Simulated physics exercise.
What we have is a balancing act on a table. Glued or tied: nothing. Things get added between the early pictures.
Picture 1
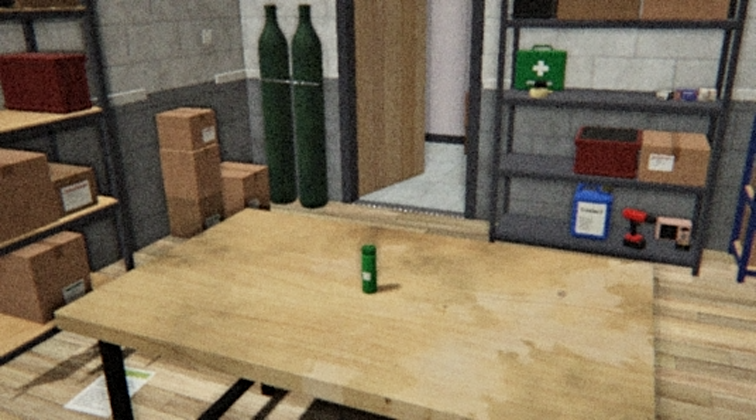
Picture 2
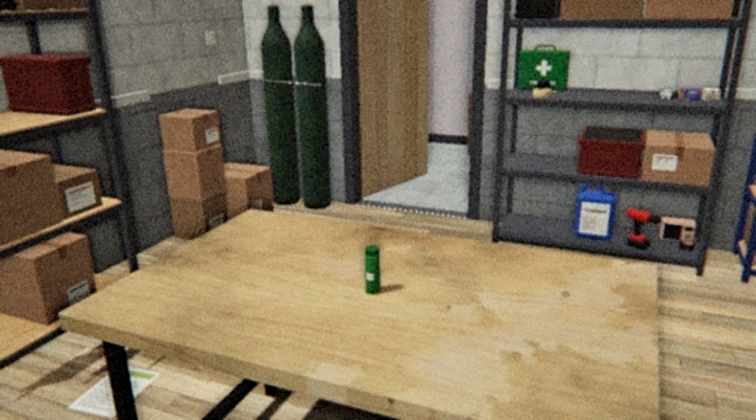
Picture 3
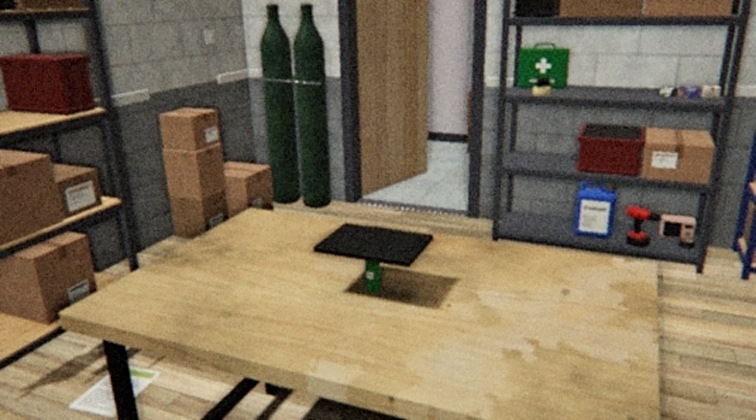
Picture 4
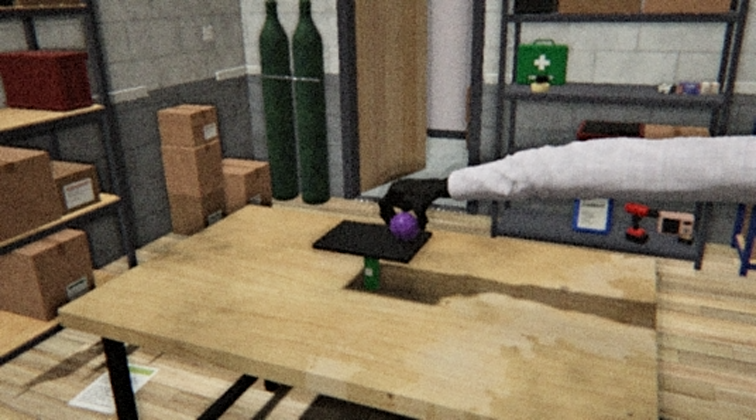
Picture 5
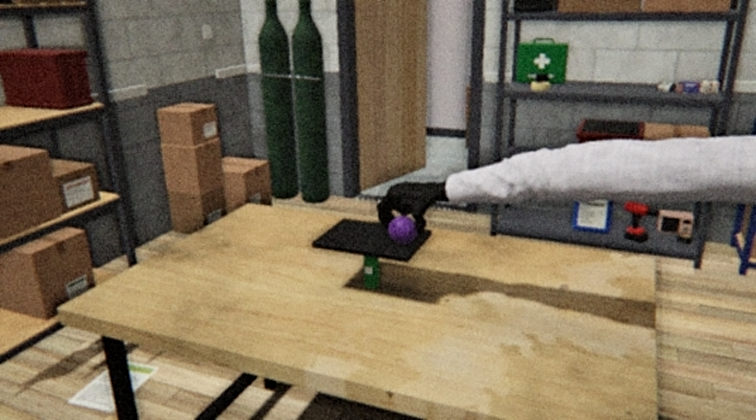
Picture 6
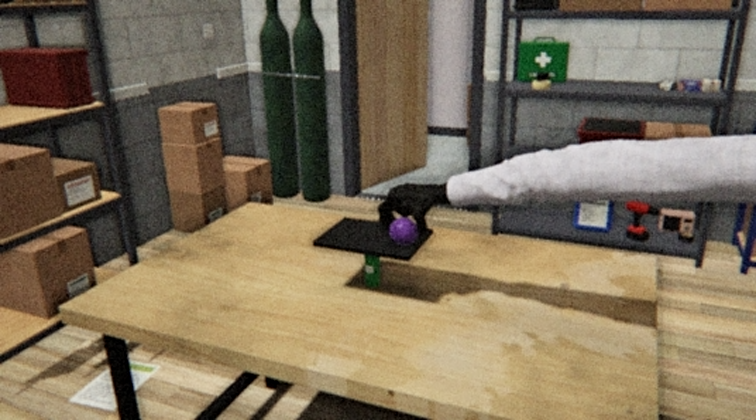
A gloved hand setting a purple onion on the right side of a black lid balanced on a green cylinder, still holding it.
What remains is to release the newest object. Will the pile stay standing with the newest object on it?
No.
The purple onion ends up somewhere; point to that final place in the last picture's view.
It ends near (416, 289).
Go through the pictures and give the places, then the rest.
The last thing is not in view yet, in the first picture.
The last thing is not in view yet, in the second picture.
The last thing is not in view yet; black lid (375, 243), in the third picture.
Still above its spot; purple onion (405, 226); black lid (373, 240), in the fourth picture.
Still above its spot; purple onion (403, 229); black lid (373, 239), in the fifth picture.
Set down, still held; purple onion (404, 231); black lid (374, 238), in the sixth picture.
Then, 0.30 s past the last view, purple onion now fallen; black lid rocked 54° from its first pose.
Then, 0.70 s past the last view, black lid on its side.
Finally, fallen, black lid and purple onion; green shaker still in place. Final places as the last picture's camera would see them, purple onion near (416, 289). The stack loses its balance.
